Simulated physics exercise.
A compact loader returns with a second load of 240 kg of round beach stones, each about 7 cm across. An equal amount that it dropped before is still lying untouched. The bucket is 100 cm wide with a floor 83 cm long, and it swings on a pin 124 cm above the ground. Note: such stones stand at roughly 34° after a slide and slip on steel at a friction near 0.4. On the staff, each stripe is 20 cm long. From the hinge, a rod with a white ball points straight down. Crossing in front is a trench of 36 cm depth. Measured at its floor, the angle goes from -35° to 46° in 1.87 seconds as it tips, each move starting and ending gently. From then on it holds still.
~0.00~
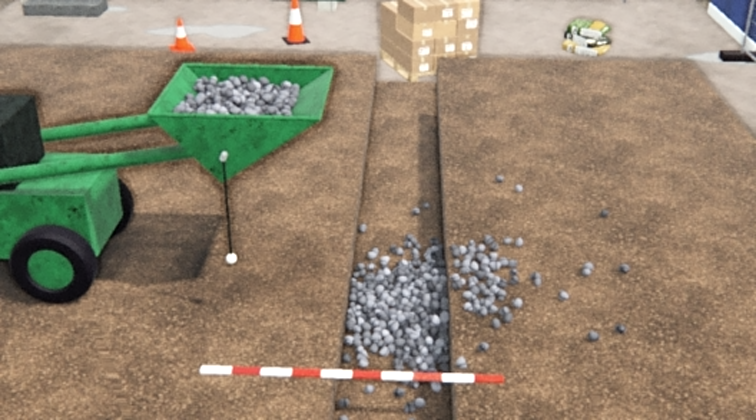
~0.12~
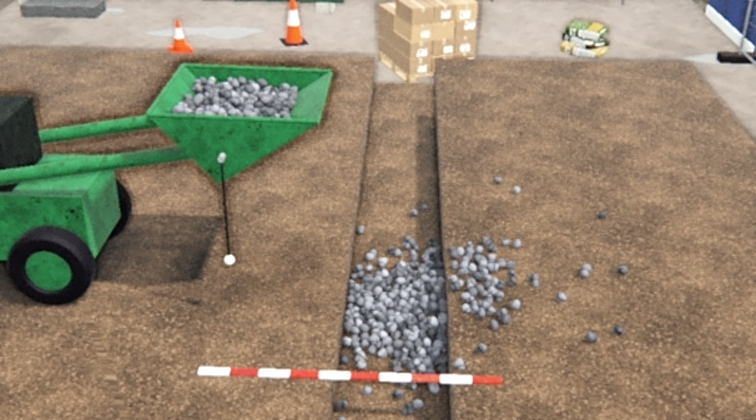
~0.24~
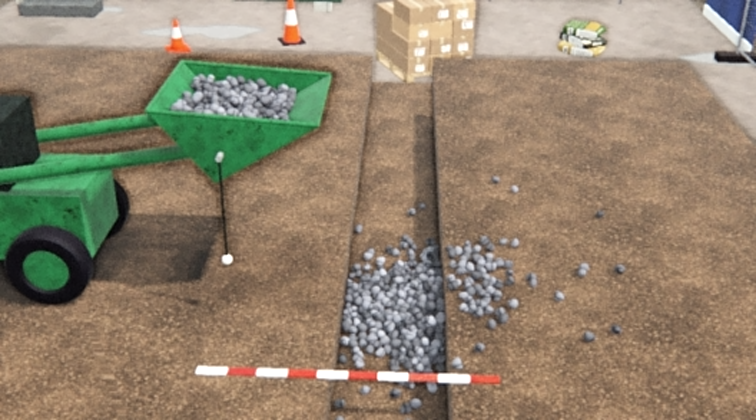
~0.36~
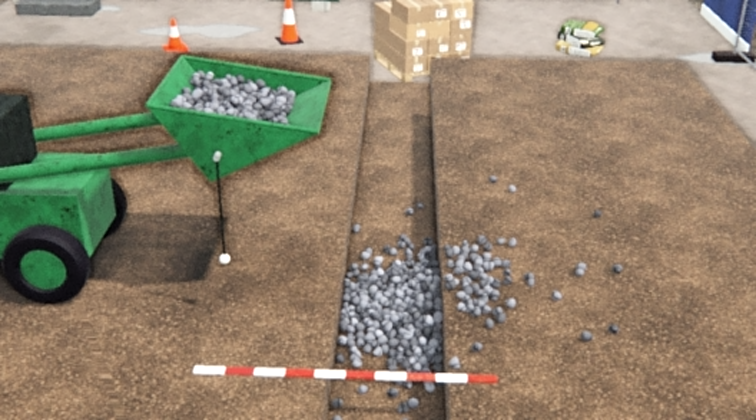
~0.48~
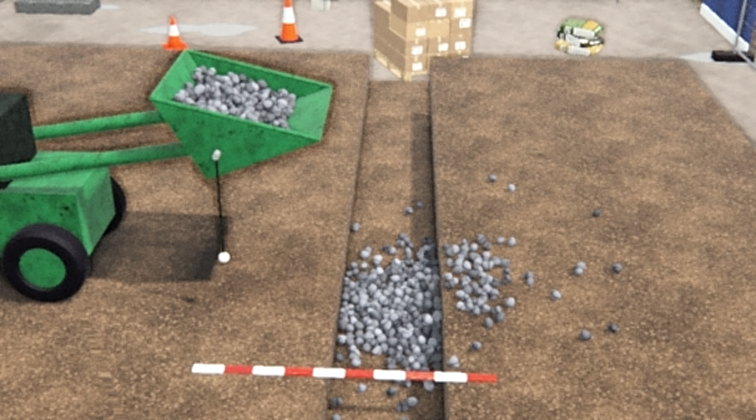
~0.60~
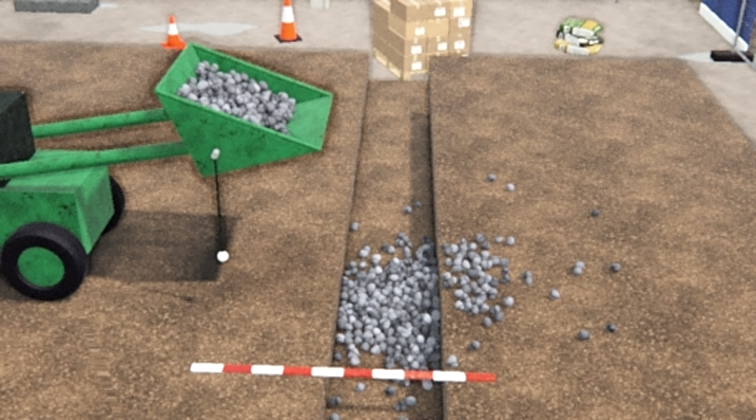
On a dirt building site, a green loader's stone-filled bucket slowly tilting down to the right beside a trench holding scattered grey stones.
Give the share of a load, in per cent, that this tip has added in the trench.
This tip adds roughly 78 per cent of a load.
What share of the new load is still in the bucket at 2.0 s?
It holds some 5 percent.
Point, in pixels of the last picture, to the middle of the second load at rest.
Their centre rests close to (369, 294).
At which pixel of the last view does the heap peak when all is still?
Peak pixel: Approx. (319, 263).
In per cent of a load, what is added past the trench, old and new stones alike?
I'd estimate some 0 per cent.
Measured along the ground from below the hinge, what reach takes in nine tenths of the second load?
Distance ahead of it: About 130 cm.
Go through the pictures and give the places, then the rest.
In the first frame, the bucket is at -35°, its lip at (320, 119); the top of the load is at (234, 95). The earlier load is highest near (517, 274), 4 cm above ground level, 85 % in the trench, 15 % past the trench.
In the second frame, the bucket is at -34°, its lip at (318, 122); the top of the load is at (220, 94); the stones move at 0.0 m/s on average.
The third frame shows lip at (318, 126), floor tilted -31°, highest stones at (207, 89); the stones move at 0.1 m/s on average.
The fourth frame shows lip at (318, 132), floor tilted -27°, highest stones at (206, 86); the stones move at 0.1 m/s on average.
In the fifth frame, the bucket is at -22°, its lip at (320, 140); the top of the load is at (207, 81); the stones move at 0.2 m/s on average.
The sixth frame shows lip at (320, 150), floor tilted -15°, highest stones at (203, 75); the stones move at 0.2 m/s on average.
After 1.4 s the floor is at 33°; in per cent of one load, 91 in the bucket, 9 short of the trench, 85 in the trench, 15 past the trench; the foremost stones are at (577, 266).
After 2.0 s the floor is at 46°; in per cent of one load, 5 in the bucket, 42 short of the trench, 138 in the trench, 15 past the trench; the foremost stones are at (577, 266).
After 2.3 s the floor is at 46°; in per cent of one load, 0 in the bucket, 23 short of the trench, 162 in the trench, 15 past the trench; the foremost stones are at (577, 266).
After 4.8 s the floor is at 46°; in per cent of one load, 0 in the bucket, 22 short of the trench, 164 in the trench, 15 past the trench; the foremost stones are at (577, 266). Net gain in the trench, 78.
